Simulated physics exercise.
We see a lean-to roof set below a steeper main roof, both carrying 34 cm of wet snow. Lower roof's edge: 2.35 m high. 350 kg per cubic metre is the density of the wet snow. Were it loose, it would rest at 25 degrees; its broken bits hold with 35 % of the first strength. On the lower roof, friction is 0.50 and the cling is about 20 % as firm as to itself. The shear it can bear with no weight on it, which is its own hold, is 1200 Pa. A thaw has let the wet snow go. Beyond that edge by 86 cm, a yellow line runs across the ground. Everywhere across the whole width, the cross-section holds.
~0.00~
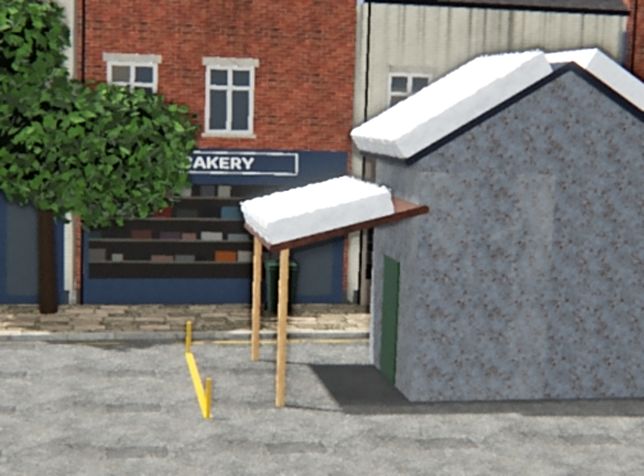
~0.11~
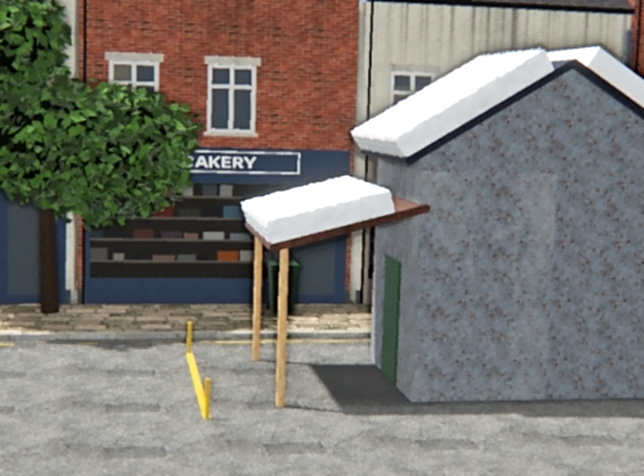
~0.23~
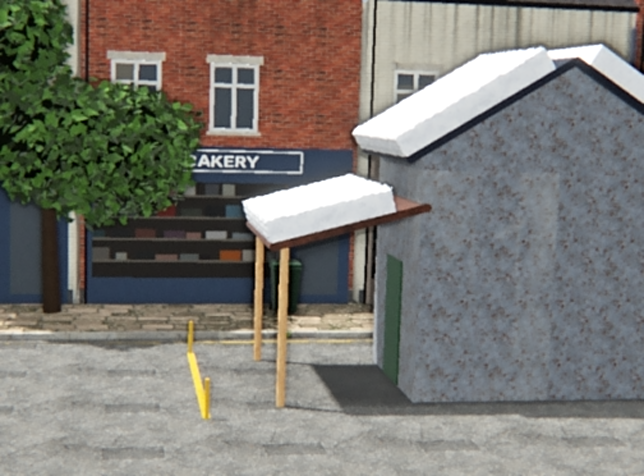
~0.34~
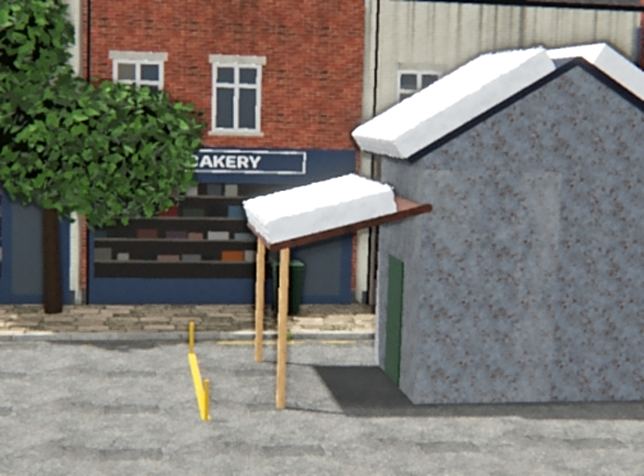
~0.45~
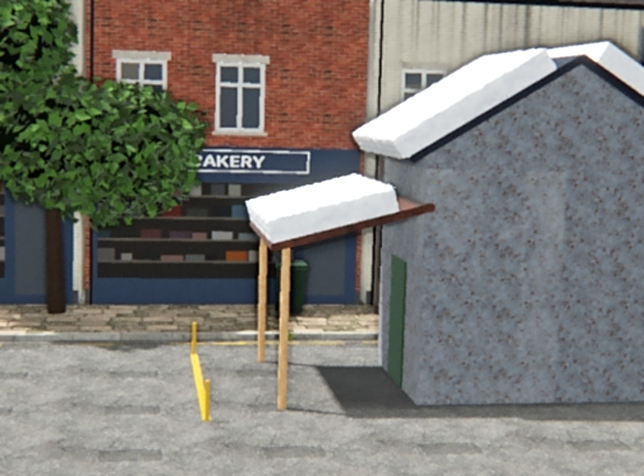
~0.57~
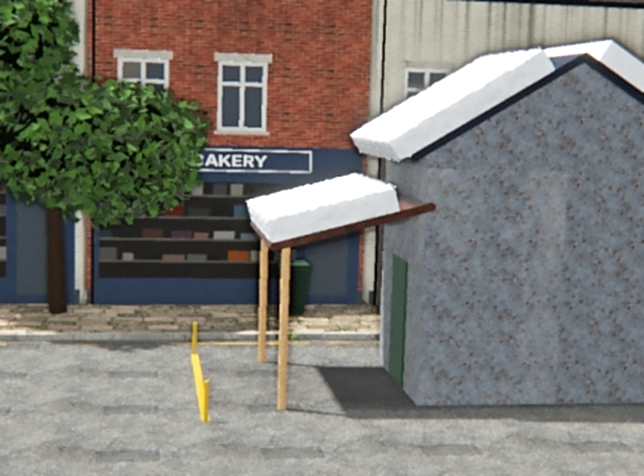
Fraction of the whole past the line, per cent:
0 out of 100.
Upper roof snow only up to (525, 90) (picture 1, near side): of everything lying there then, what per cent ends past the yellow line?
Then around 0 percent.
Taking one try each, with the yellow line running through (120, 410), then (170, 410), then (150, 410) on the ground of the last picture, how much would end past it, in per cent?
0 %, 0 %, 0 %.
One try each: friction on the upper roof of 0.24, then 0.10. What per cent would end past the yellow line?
It would be 12 % the first time and 16 % the second.
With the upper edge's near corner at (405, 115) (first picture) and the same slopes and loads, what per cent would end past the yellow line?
In that case some 16 per cent.
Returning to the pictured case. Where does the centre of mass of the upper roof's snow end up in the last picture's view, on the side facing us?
Estimated pixel: (369, 167).
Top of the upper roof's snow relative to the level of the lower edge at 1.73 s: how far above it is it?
About 2.0 m.
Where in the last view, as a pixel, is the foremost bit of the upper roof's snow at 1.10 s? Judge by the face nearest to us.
It sits close to (360, 175) in the last picture.
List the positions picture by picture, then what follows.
In the first picture, leading edge of the wet snow at (404, 133).
In the second picture, leading edge of the wet snow at (404, 132), its middle shifted 7 mm.
In the third picture, leading edge of the wet snow at (405, 131), its middle shifted 2.7 cm, 1 % of it past the upper edge, in one piece.
In the fourth picture, leading edge of the wet snow at (403, 149), its middle shifted 6.1 cm, 2 % of it past the upper edge, in one piece.
In the fifth picture, leading edge of the wet snow at (402, 156), its middle shifted 11 cm, 4 % of it past the upper edge, in one piece.
In the sixth picture, leading edge of the wet snow at (399, 145), its middle shifted 18 cm, 7 % of it past the upper edge, in one piece.
After 1.10 s, none is below the lower edge and 0 % is past the line.
After 1.73 s, none is below the lower edge and 0 % is past the line.
After 2.37 s, none is below the lower edge and 0 % is past the line.
After 3.00 s, none is below the lower edge and 0 % is past the line.
After 3.10 s, at the end, none is below the lower edge and 0 % is past the line.
